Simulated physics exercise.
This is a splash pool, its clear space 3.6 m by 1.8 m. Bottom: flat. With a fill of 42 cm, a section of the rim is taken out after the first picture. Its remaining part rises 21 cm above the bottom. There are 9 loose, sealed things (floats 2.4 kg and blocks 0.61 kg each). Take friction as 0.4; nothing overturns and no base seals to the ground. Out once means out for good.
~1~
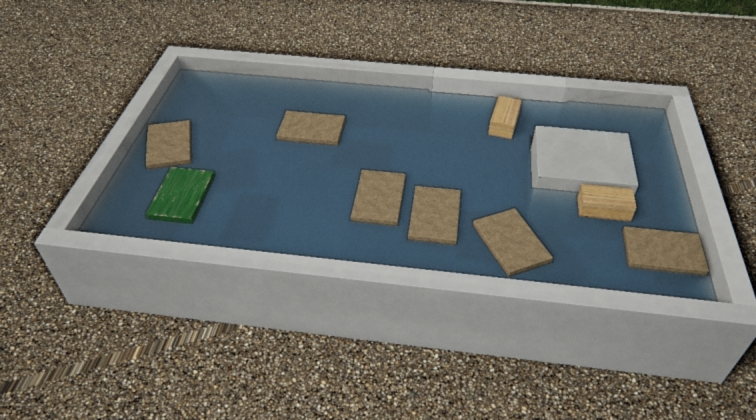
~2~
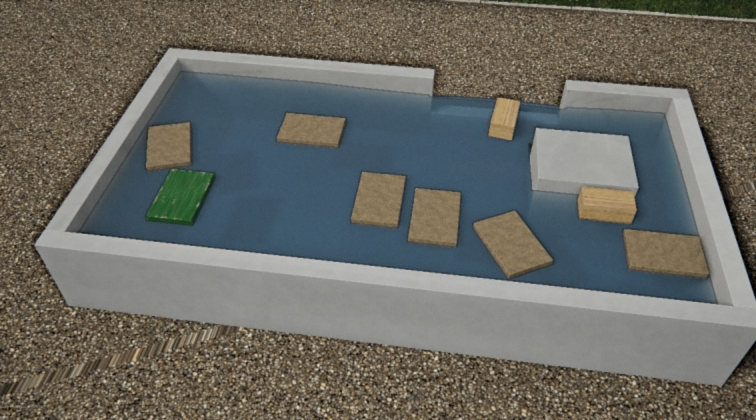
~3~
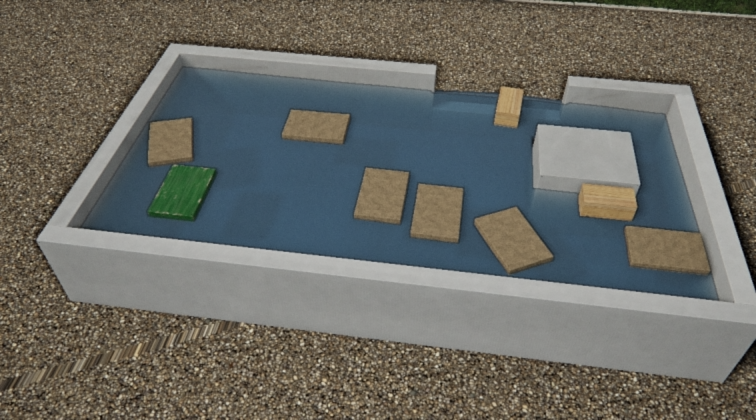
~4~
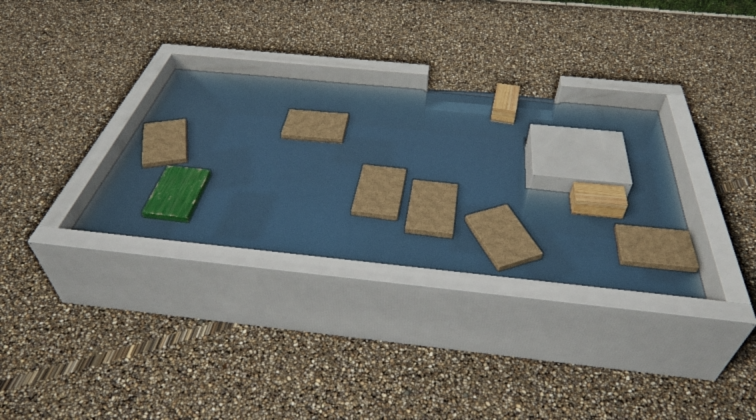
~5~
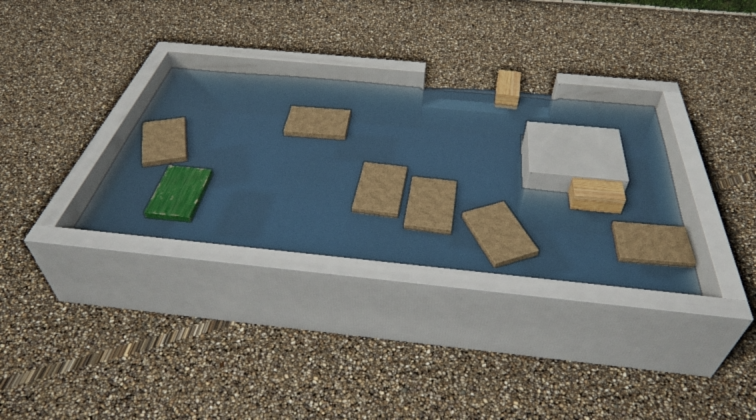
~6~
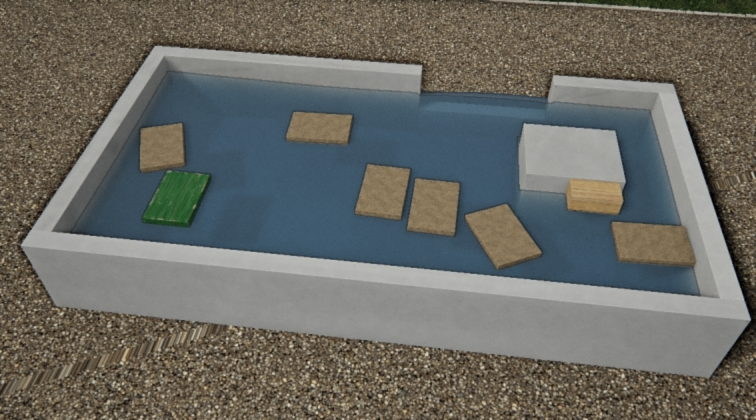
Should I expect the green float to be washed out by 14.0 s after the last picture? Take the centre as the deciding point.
Going by the middle, the green float is still in there.
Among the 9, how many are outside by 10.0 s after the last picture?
The number I get is 1.
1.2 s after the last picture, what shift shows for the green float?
Roughly 10 cm by then.
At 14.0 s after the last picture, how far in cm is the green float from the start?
Around 20 cm from the start.
Then, 1.2 s after the last picture the green float is near (184, 198), 0.1 m from its start, afloat; 1 of 9 are out; 8 afloat.
Then, 5.2 s after the last picture the green float is near (195, 202), 0.1 m from its start, afloat; 1 of 9 are out; 8 afloat.
Then, 10.0 s after the last picture the green float is near (205, 203), 0.2 m from its start, afloat; 1 of 9 are out; 8 afloat.
Then, 14.0 s after the last picture the green float is near (212, 204), 0.2 m from its start, afloat; 1 of 9 are out; 8 afloat.
